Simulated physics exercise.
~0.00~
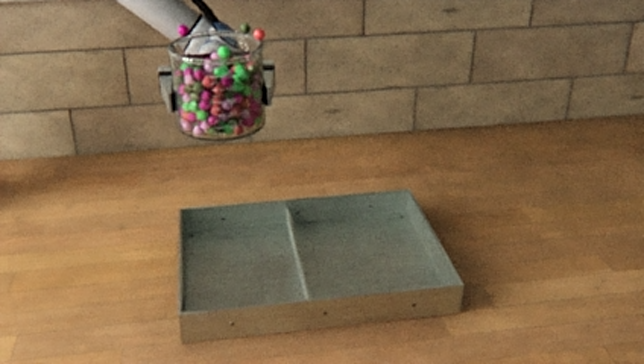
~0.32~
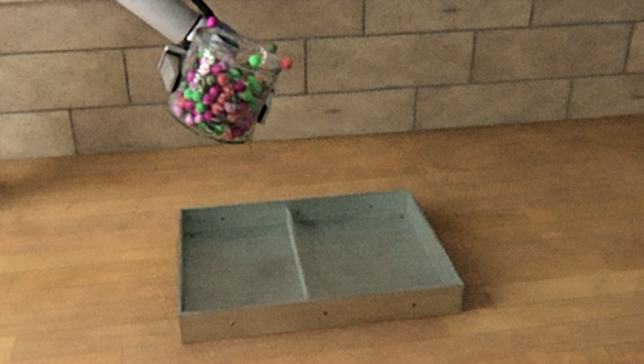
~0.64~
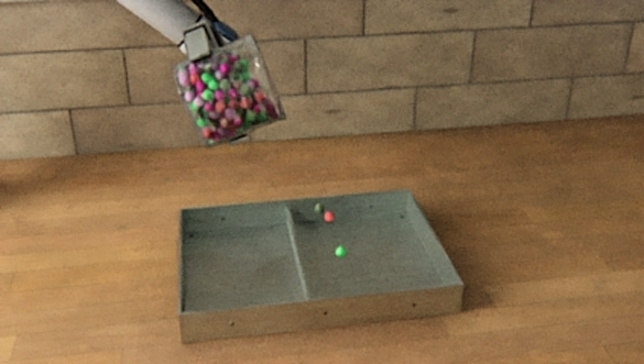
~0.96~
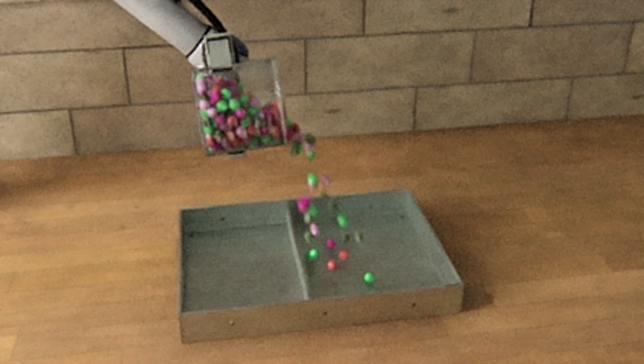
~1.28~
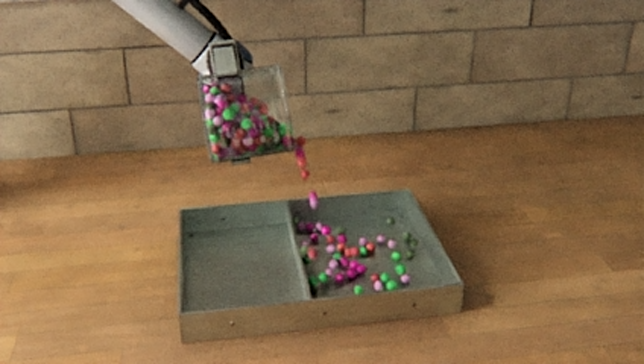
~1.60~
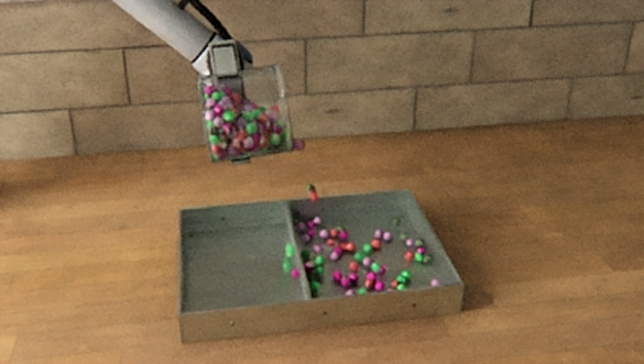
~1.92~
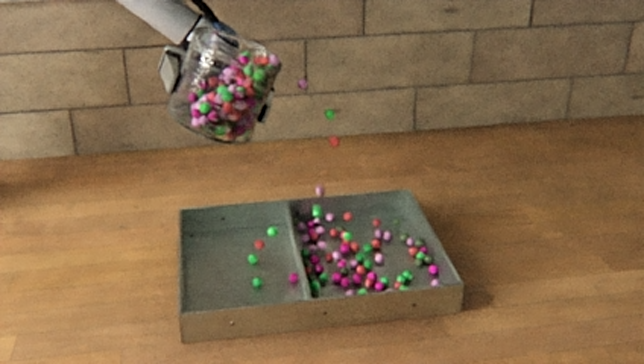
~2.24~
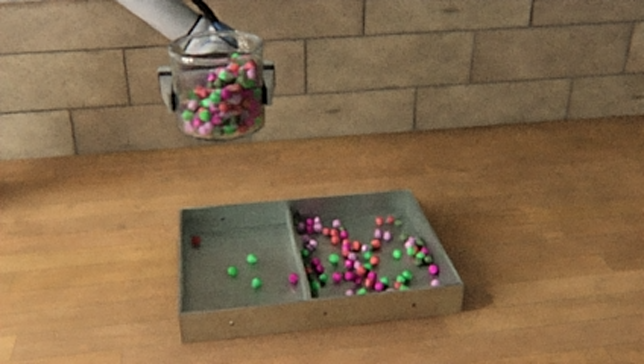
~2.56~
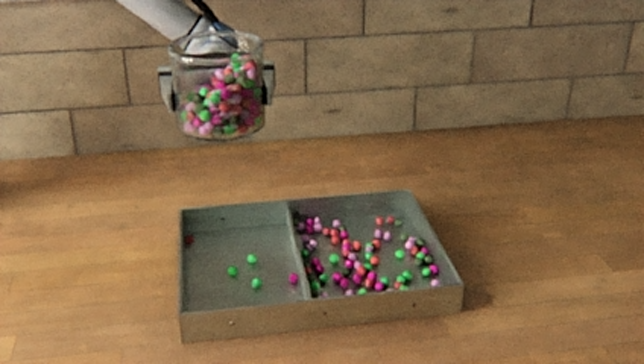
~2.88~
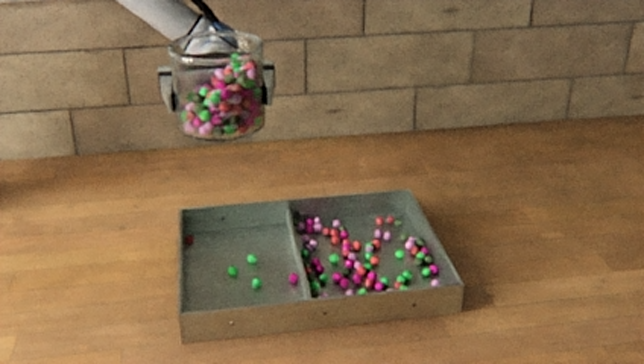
Robot arm tipping a clear tumbler of colourful round sweets over a divided tray, spilling some mostly right, then righting it.
